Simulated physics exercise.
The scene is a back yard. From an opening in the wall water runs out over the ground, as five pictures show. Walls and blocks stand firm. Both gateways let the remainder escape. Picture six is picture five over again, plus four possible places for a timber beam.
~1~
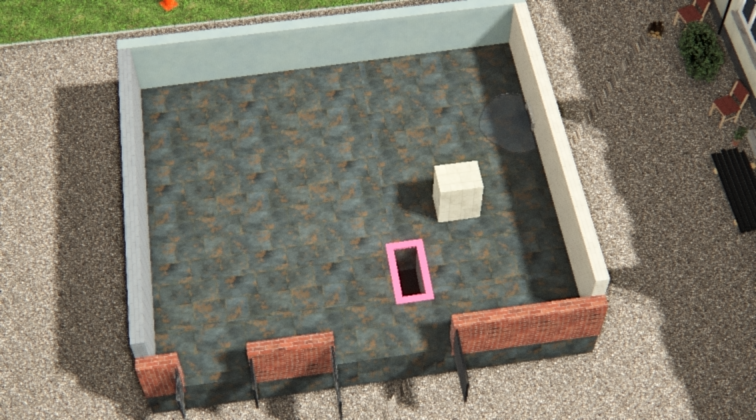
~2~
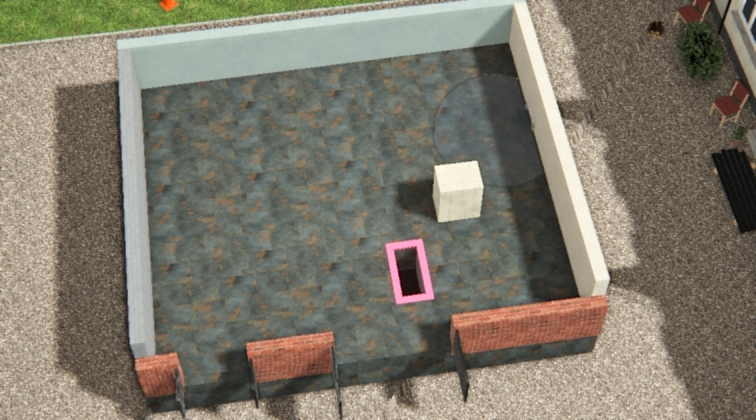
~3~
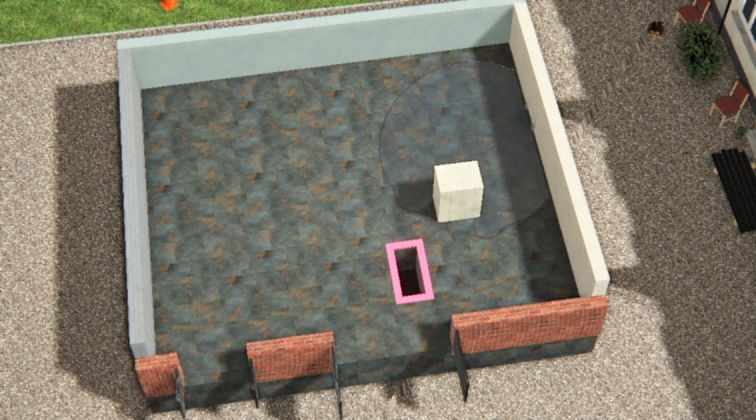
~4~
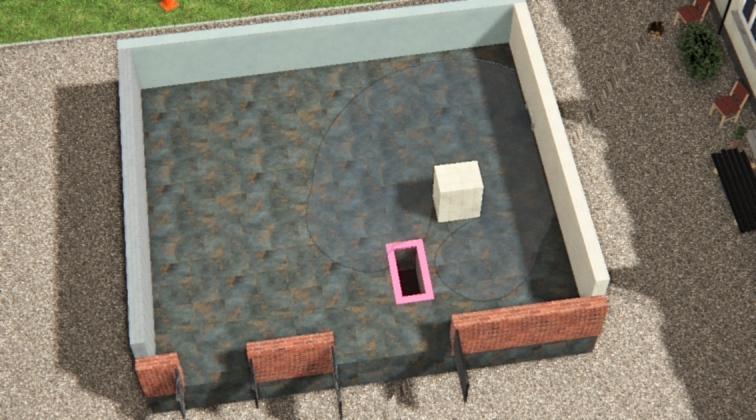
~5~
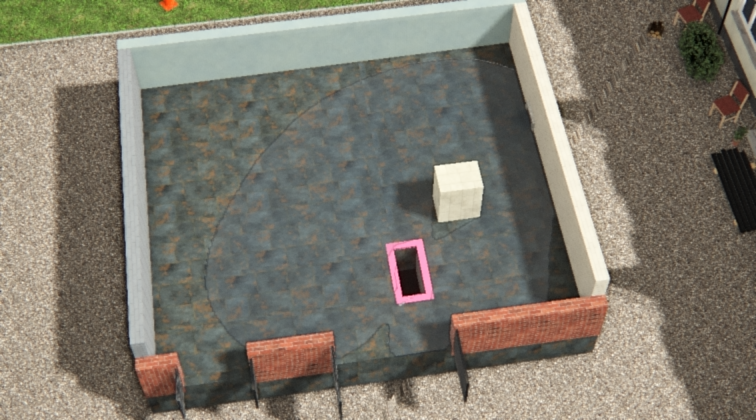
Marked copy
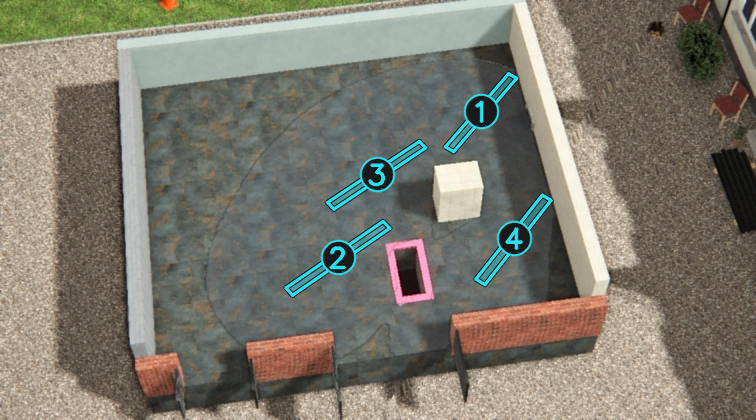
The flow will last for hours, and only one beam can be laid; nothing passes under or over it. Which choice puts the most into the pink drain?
4 is best.
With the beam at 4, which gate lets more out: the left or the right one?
The left gate.
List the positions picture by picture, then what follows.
Outfall at (531, 116); pink drain at (410, 271); open gate at (217, 370); open gate at (392, 345); water covers 2 % of the ground and shows as far out as (489, 133); pink drain still dry.
Water covers 9 % of the ground and shows as far out as (438, 120); pink drain still dry.
Water covers 19 % of the ground and shows as far out as (401, 195); pink drain still dry.
Water covers 35 % of the ground and shows as far out as (324, 243); pink drain still dry.
Water covers 60 % of the ground and shows as far out as (239, 332); pink drain taking water.
On the marked copy, 1 from (449, 149) to (512, 76); 2 from (289, 291) to (386, 224); 3 from (330, 205) to (422, 144); 4 from (480, 281) to (546, 197).
With 1, about 9 % of the stream runs into the pink drain, about 90 % out by the gates.
With 2, about 11 % of the stream runs into the pink drain, about 89 % out by the gates.
With 3, about 9 % of the stream runs into the pink drain, about 91 % out by the gates.
With 4, about 17 % of the stream runs into the pink drain, about 83 % out by the gates.
